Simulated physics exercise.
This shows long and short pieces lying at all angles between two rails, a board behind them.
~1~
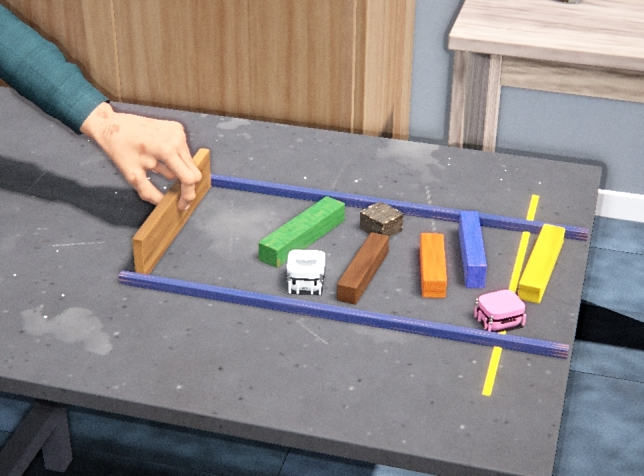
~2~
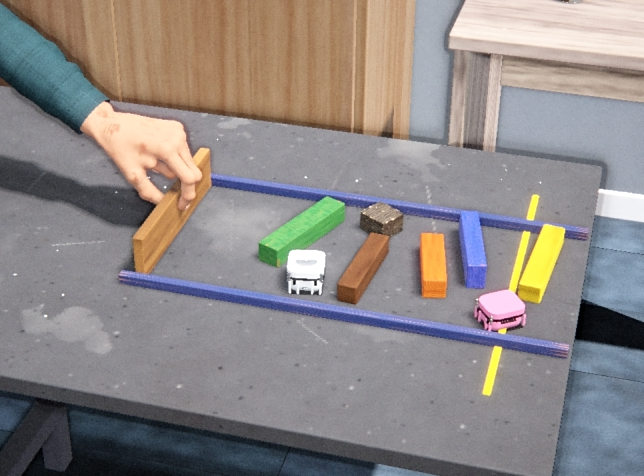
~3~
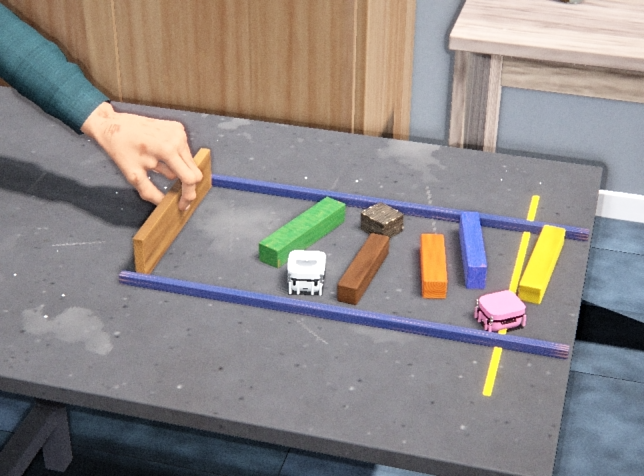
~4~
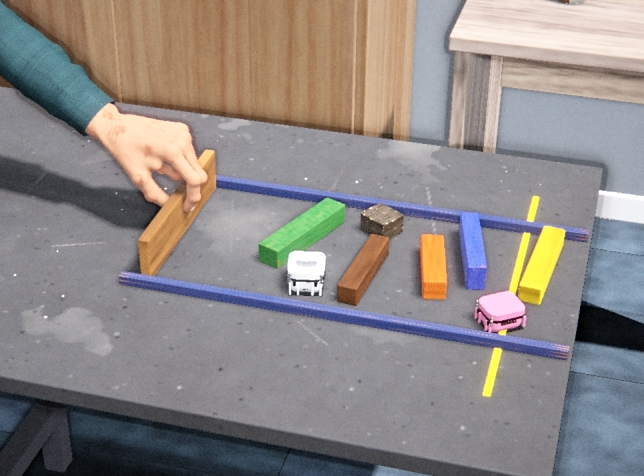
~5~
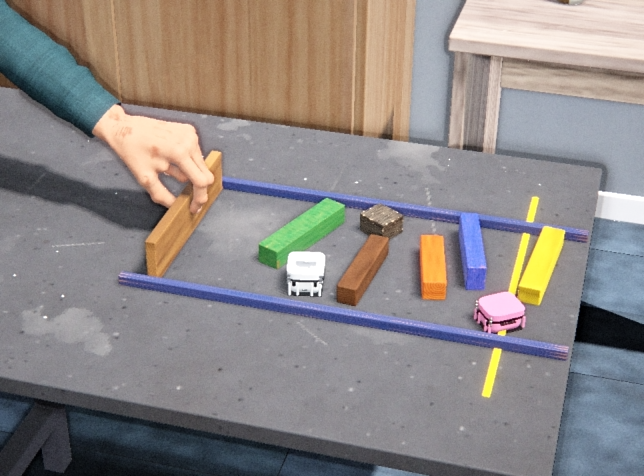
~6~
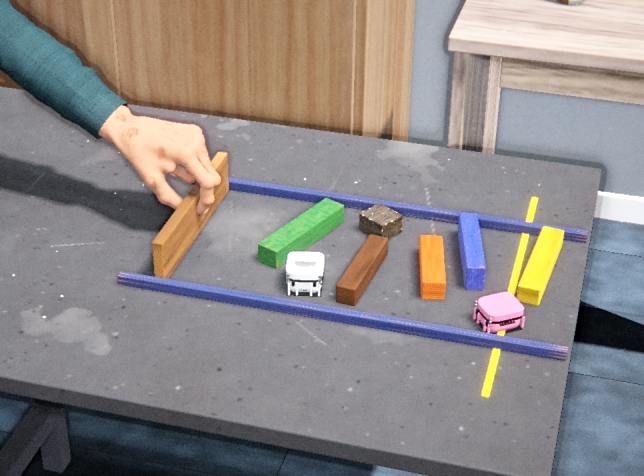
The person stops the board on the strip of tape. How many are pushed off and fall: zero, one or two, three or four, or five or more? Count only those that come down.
As it turns out, the number that fall off is three or four.
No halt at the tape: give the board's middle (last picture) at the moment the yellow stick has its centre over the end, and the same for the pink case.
About (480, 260), and (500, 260) for the other.
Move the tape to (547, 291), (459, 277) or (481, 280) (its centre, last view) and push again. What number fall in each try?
Try by try, 6, 0 and 0.
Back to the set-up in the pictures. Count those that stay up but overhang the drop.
It comes to 1.
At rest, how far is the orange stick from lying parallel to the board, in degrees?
Some 10 degrees.
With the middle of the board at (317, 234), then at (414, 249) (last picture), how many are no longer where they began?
At the one place 2, at the other 6.
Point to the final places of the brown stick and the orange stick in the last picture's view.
The brown stick at (553, 298), the orange stick at (575, 287).
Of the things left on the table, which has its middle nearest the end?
Foremost is the orange stick.
Soon after, none off yet; yellow stick at rest near (541, 265); pink case at rest near (499, 315); blue bar at rest near (471, 251).
Then, none off yet; yellow stick moved a little near (563, 268); pink case moved about its own width near (532, 320); blue bar moved about its own width near (543, 260).
At rest, the number that fall off is three or four; fallen, blue bar, pink case and yellow stick.
